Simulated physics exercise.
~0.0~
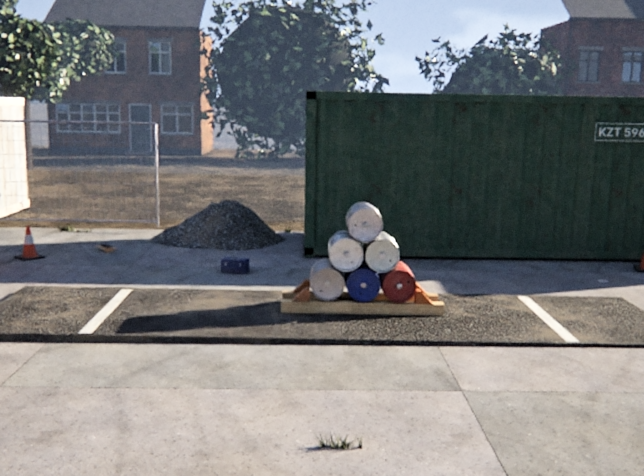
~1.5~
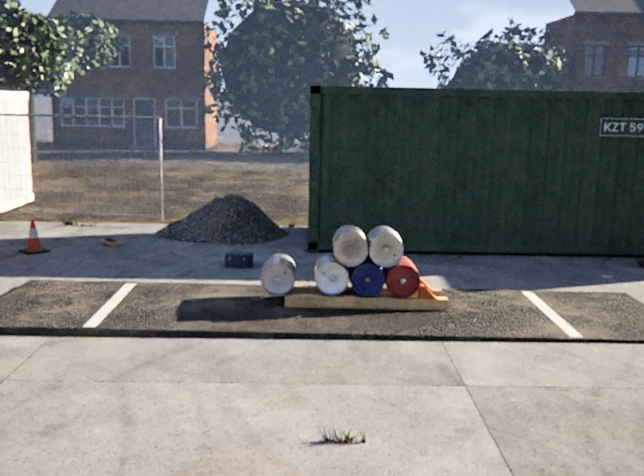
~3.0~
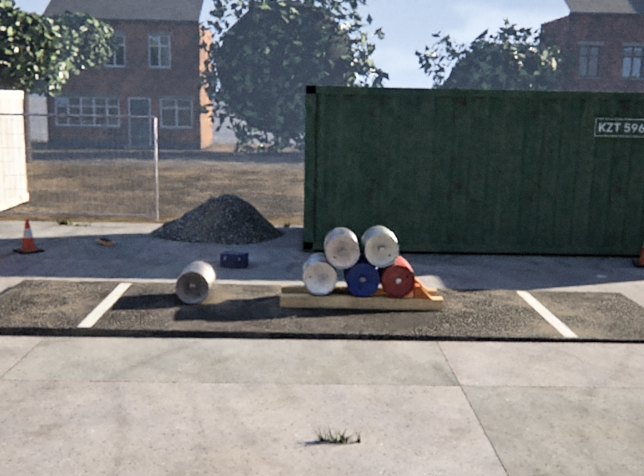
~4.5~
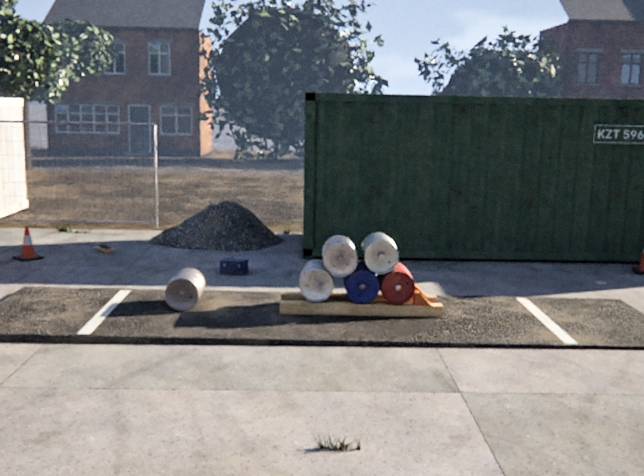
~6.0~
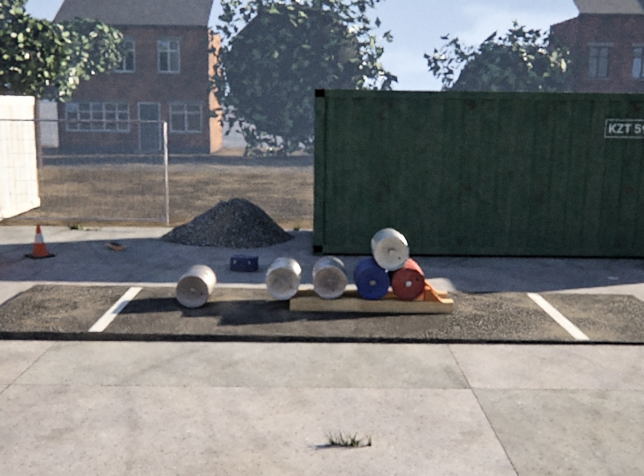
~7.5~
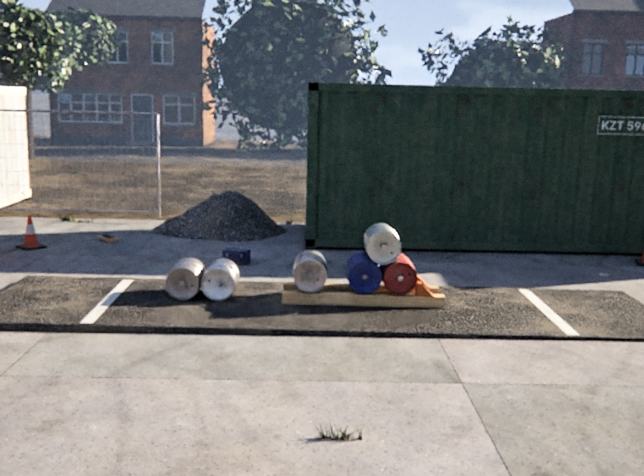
Stacked barrels collapsing leftward beside a green container, pale ones rolling across gravel while red and blue stay on the bearers.
